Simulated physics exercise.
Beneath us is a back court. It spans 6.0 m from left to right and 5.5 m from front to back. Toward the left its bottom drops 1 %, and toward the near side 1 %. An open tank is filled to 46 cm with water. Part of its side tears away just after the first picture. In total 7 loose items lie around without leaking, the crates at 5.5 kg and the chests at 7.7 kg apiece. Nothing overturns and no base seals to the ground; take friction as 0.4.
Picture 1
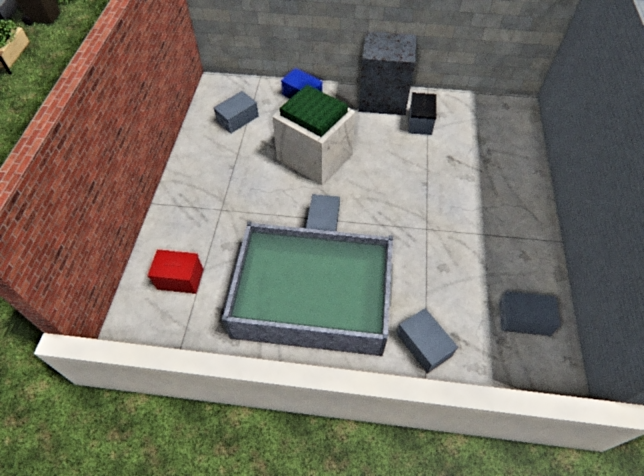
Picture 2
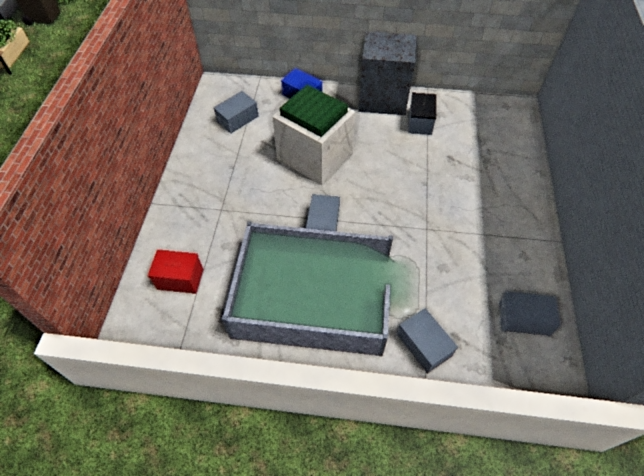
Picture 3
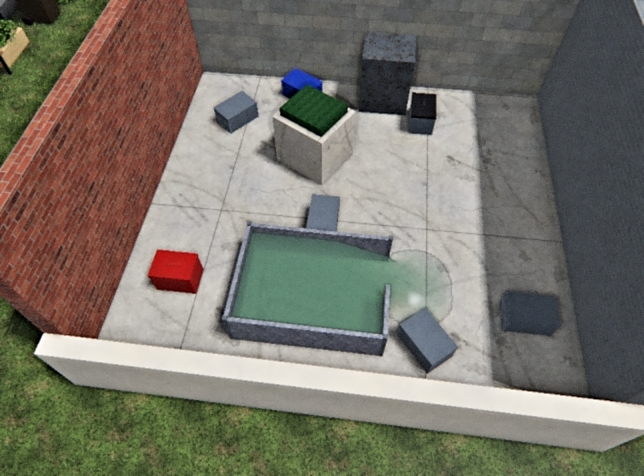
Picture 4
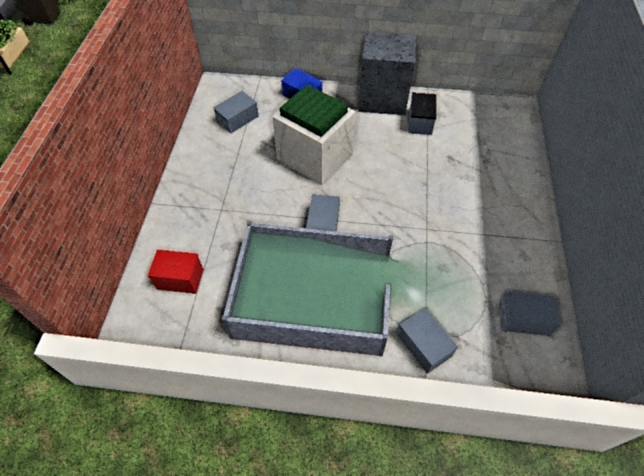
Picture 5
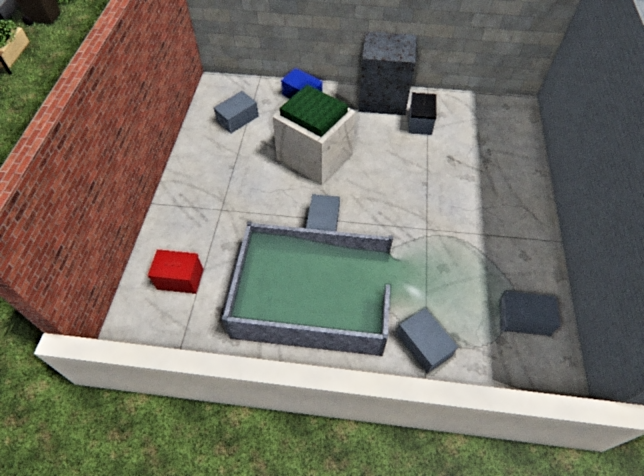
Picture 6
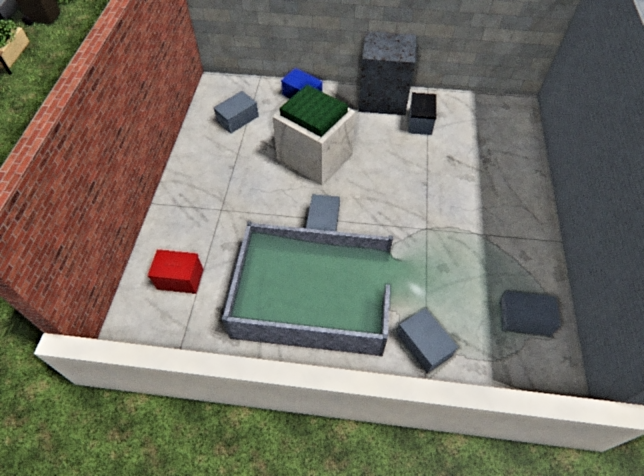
Walled back court with an open tank of green water, its right side breached, water spreading across the pale floor among unmoving boxes.
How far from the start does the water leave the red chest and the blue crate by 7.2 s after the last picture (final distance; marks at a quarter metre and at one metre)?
First the red chest: It barely budges. Then the blue crate: It barely budges.
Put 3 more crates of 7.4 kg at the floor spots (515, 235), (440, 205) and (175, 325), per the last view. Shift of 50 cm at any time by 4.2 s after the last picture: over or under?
Going through them in the order asked, they come out clear of the mark, shy of the mark and shy of the mark.
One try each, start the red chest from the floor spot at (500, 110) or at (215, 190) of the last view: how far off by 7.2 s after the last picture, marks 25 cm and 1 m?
At the first spot it winds up far off; at the second it keeps its position.
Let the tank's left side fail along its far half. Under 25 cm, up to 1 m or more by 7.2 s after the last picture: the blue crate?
What happens next is that the blue crate gets swept a long way.
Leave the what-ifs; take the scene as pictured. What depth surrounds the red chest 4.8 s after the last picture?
0 cm or so.
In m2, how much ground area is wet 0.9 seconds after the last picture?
The covered patch comes to about 9.5 m2.
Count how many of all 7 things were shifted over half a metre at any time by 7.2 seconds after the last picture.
That makes 3.
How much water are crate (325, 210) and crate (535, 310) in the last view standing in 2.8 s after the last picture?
Depth approx. 0 cm / 11 cm.
Then, 0.9 s after the last picture the red chest is near (173, 264), 0.0 m from its start, aground; the blue crate is near (302, 81), 0.0 m from its start, aground; 1 afloat.
Then, 2.8 s after the last picture the red chest is near (173, 264), 0.0 m from its start, aground; the blue crate is near (302, 81), 0.0 m from its start, aground; 2 afloat.
Then, 4.8 s after the last picture the red chest is near (173, 264), 0.0 m from its start, aground; the blue crate is near (302, 81), 0.0 m from its start, aground; 2 afloat.
Then, 7.2 s after the last picture the red chest is near (173, 264), 0.0 m from its start, aground; the blue crate is near (302, 81), 0.0 m from its start, aground; 2 afloat.
